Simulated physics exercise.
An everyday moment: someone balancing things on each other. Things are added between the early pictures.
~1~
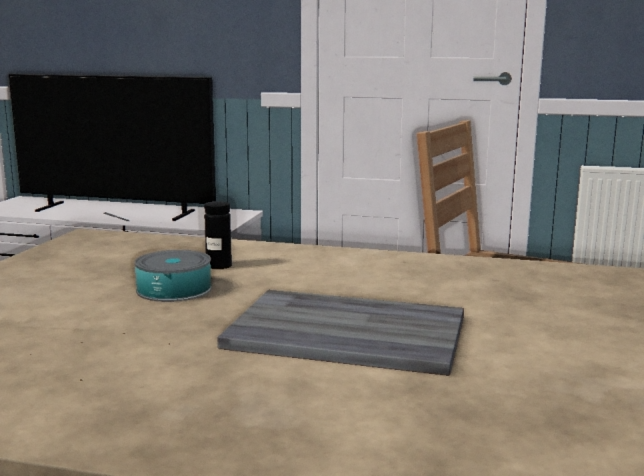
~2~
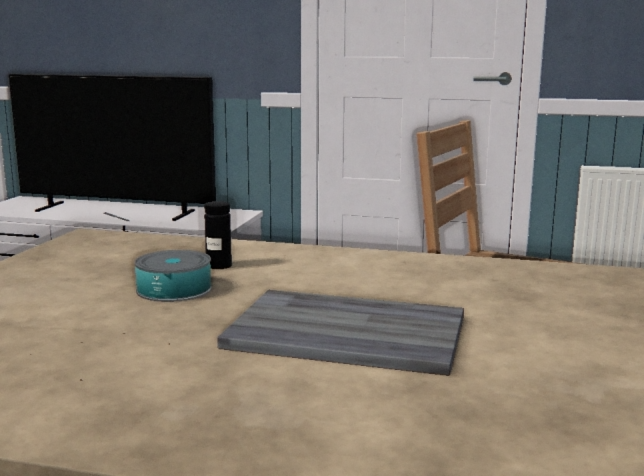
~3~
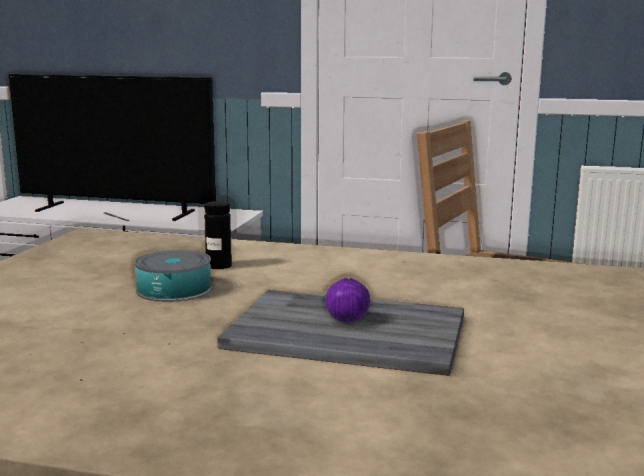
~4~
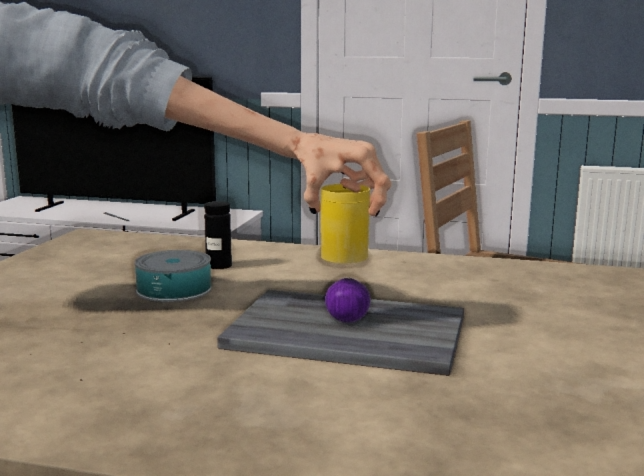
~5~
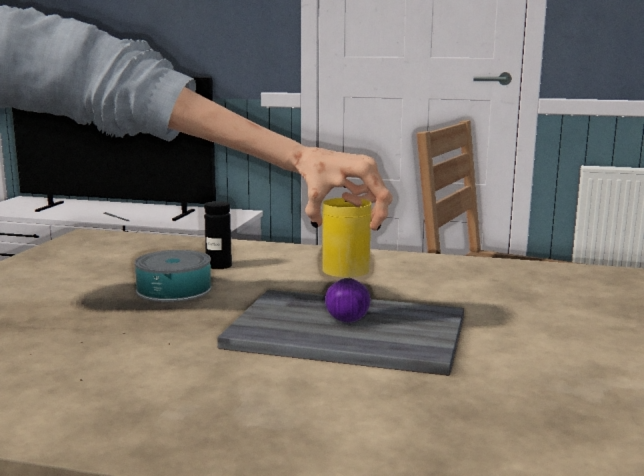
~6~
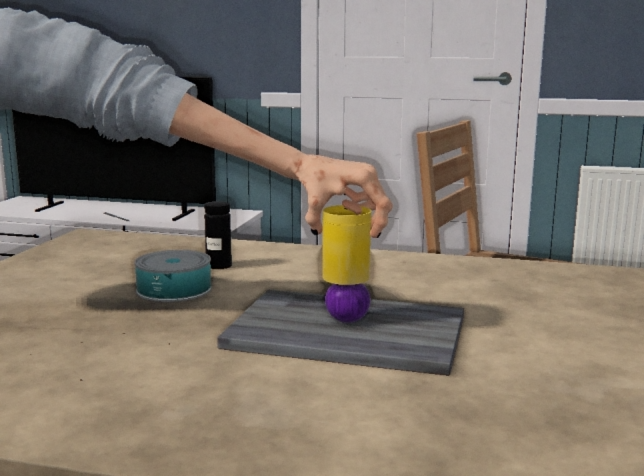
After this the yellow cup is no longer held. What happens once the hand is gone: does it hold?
Outcome: The pile loses its balance.
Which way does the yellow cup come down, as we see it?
To the left.
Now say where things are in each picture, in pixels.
The last thing is not in view yet; grey board (347, 328), in the first picture.
The last thing is not in view yet; black shaker (218, 235), in the second picture.
The last thing is not in view yet; grey board (347, 328), in the third picture.
Still above its spot; yellow cup (345, 223); black shaker (218, 235), in the fourth picture.
Still above its spot; yellow cup (347, 237); grey board (347, 328), in the fifth picture.
Set down, still held; yellow cup (346, 245); black shaker (218, 235), in the sixth picture.
Then, 0.50 s after the last picture, yellow cup tipped 53° from how it was near (308, 259).
Then, 0.60 s after the last picture, yellow cup now fallen.
Then, 1.50 s after the last picture, nothing new.
At rest, fallen, yellow cup; the other 4 in place. Seen from the same camera at the end, yellow cup near (250, 291). The pile comes apart.
